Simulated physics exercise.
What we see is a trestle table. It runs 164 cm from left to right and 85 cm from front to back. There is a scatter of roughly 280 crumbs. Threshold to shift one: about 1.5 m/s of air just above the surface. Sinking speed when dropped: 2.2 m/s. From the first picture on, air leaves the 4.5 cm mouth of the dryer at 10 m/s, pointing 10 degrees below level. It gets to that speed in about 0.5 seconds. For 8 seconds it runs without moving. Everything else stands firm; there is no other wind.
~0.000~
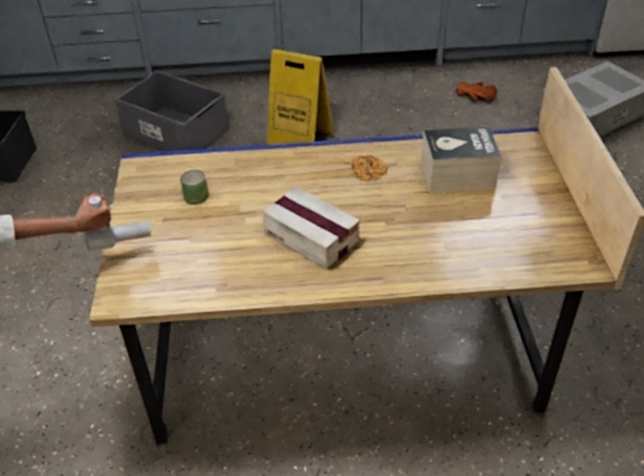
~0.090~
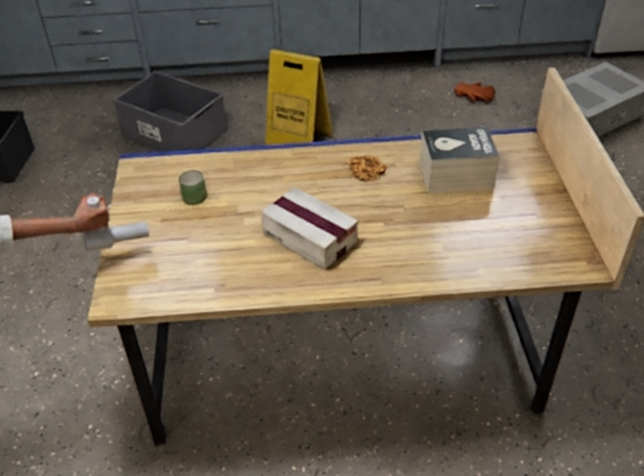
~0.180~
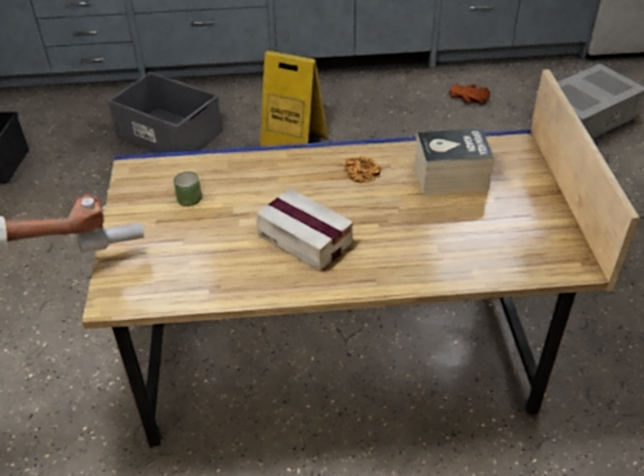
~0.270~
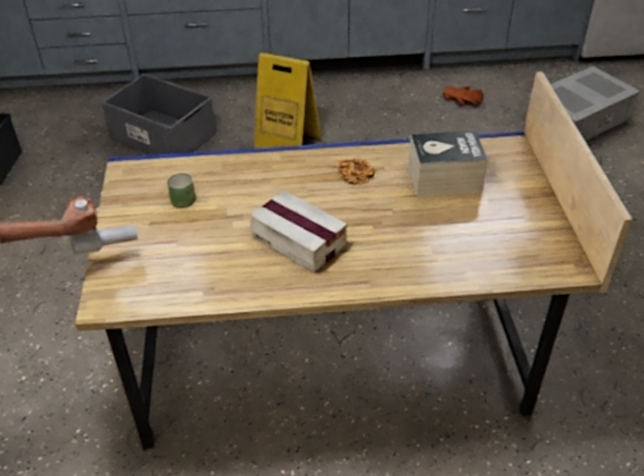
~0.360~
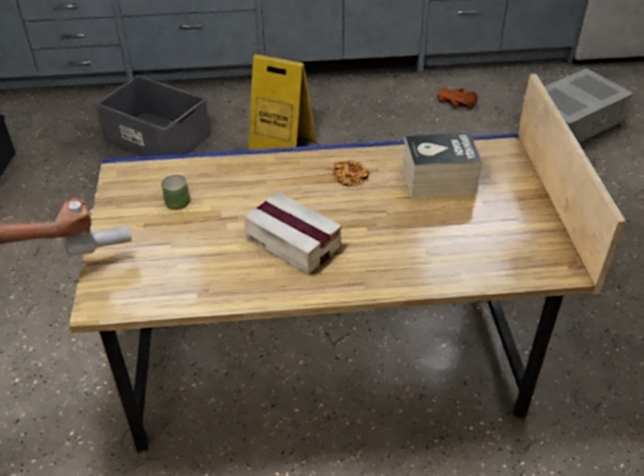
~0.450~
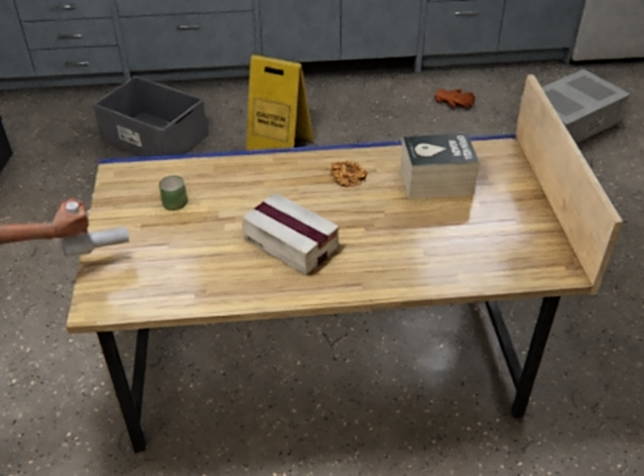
The clip shows a hand holding a grey dryer at the left edge of a wooden table with a can, a box, a book and a small pile of crumbs, all staying still while the view shifts slightly.
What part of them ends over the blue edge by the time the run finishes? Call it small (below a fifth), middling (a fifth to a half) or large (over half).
Large.
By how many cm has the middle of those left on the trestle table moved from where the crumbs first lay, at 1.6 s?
I'd guess near 30 cm.
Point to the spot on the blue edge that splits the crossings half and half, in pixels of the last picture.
About (425, 140).
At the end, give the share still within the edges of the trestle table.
About 15 %.
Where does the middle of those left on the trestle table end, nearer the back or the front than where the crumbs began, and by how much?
Shift: Backward, approx. 5 cm.
After 1.6 s, 24 % are on the move or not yet settled, 78 % are over the blue edge; the middle of those still in play is near (424, 162).
After 2.6 s, 16 % are on the move or not yet settled, 82 % are over the blue edge; the middle of those still in play is near (424, 164).
After 4.4 s, 14 % are on the move or not yet settled, 83 % are over the blue edge; the middle of those still in play is near (424, 162).
After 8.0 s, at the end, 85 % are over the blue edge; the middle of those still in play is near (433, 161).
